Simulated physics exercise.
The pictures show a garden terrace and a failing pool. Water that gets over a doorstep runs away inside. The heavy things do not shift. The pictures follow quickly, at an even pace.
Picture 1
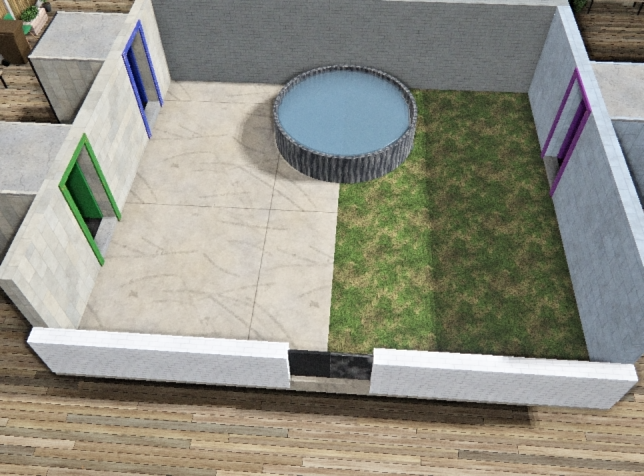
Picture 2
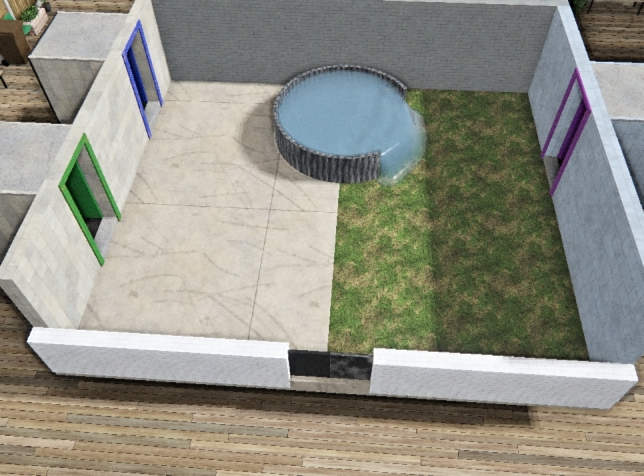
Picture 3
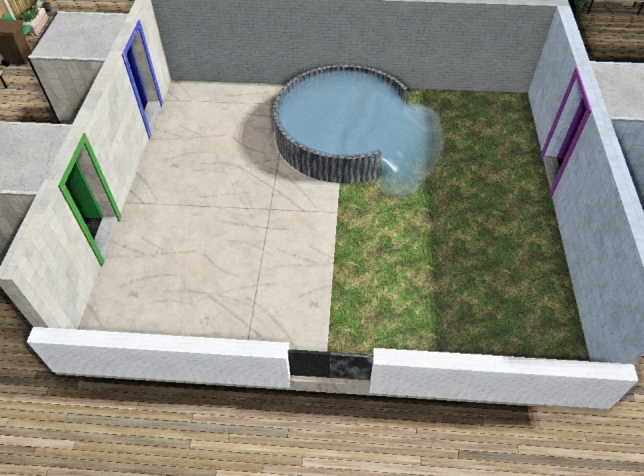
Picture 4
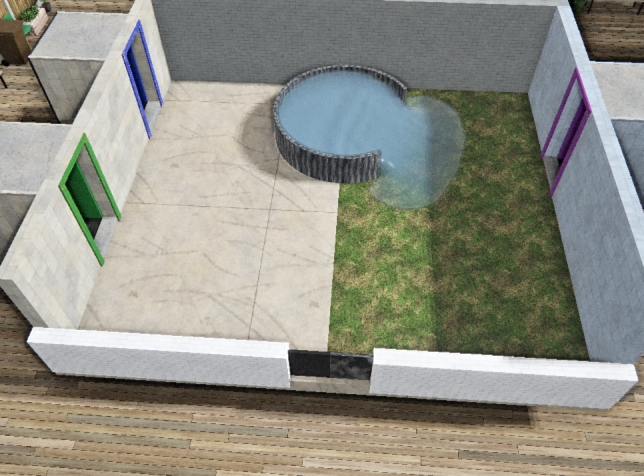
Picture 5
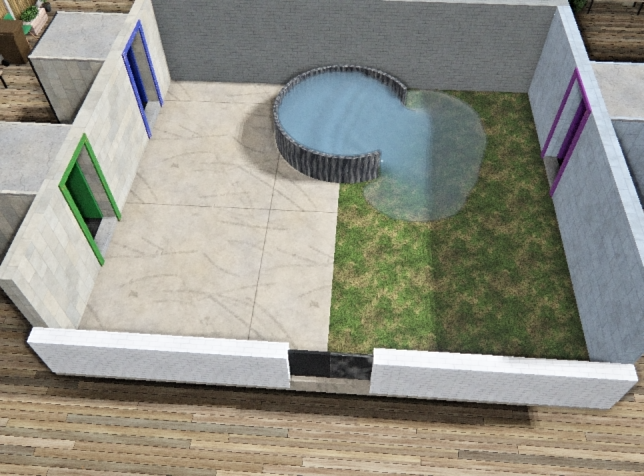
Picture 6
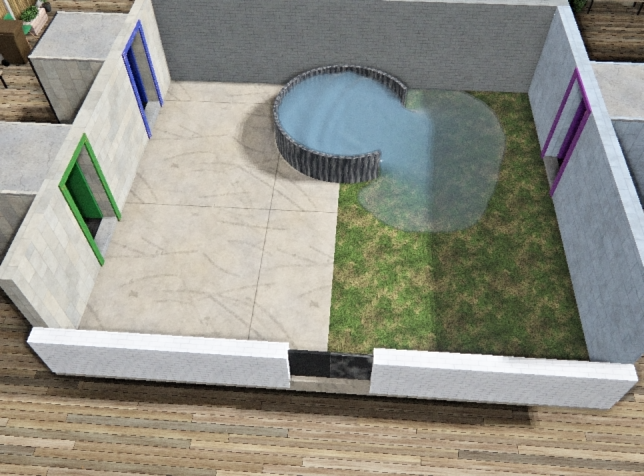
Water bursts through the right side of the round pool and spreads across the grass.
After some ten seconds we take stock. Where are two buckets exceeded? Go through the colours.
In the end: The blue door admits no more than that; the green door admits no more than that; the purple door lets in a lot.
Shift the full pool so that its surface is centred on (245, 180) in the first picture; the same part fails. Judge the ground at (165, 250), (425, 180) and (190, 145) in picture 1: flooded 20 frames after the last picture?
In that order: Dry, covered, no water.
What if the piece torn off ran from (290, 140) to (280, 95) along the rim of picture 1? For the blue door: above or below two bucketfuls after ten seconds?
My reading: The blue one floods.
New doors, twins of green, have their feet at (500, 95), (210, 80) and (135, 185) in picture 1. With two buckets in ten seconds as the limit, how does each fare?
In that order: Lets more in, lets less in, takes less.
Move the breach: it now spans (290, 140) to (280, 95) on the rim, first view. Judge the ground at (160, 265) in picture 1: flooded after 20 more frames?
Answer: Awash.
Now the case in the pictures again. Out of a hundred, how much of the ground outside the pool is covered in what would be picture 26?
Some 40 per cent.
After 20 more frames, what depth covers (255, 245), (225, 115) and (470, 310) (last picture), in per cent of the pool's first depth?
In turn 0, 0 and 8 in a hundred.
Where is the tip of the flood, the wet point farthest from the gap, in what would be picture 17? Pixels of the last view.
Around (558, 273).
A moment on, water covers 25 % of the floor; the blue door not reached, the green door not reached, the purple door wet at the sill, nothing in.
Next, water covers 30 % of the floor; the blue door not reached, the green door not reached, the purple door over two buckets in.
Then, water covers 40 % of the floor; the blue door not reached, the green door not reached, the purple door far over two buckets in.
Later, water covers 55 % of the floor; the blue door not reached, the green door not reached, the purple door far over two buckets in.
In the end, water covers 85 % of the floor; the blue door wet at the sill, nothing in, the green door wet at the sill, nothing in, the purple door far over two buckets in.
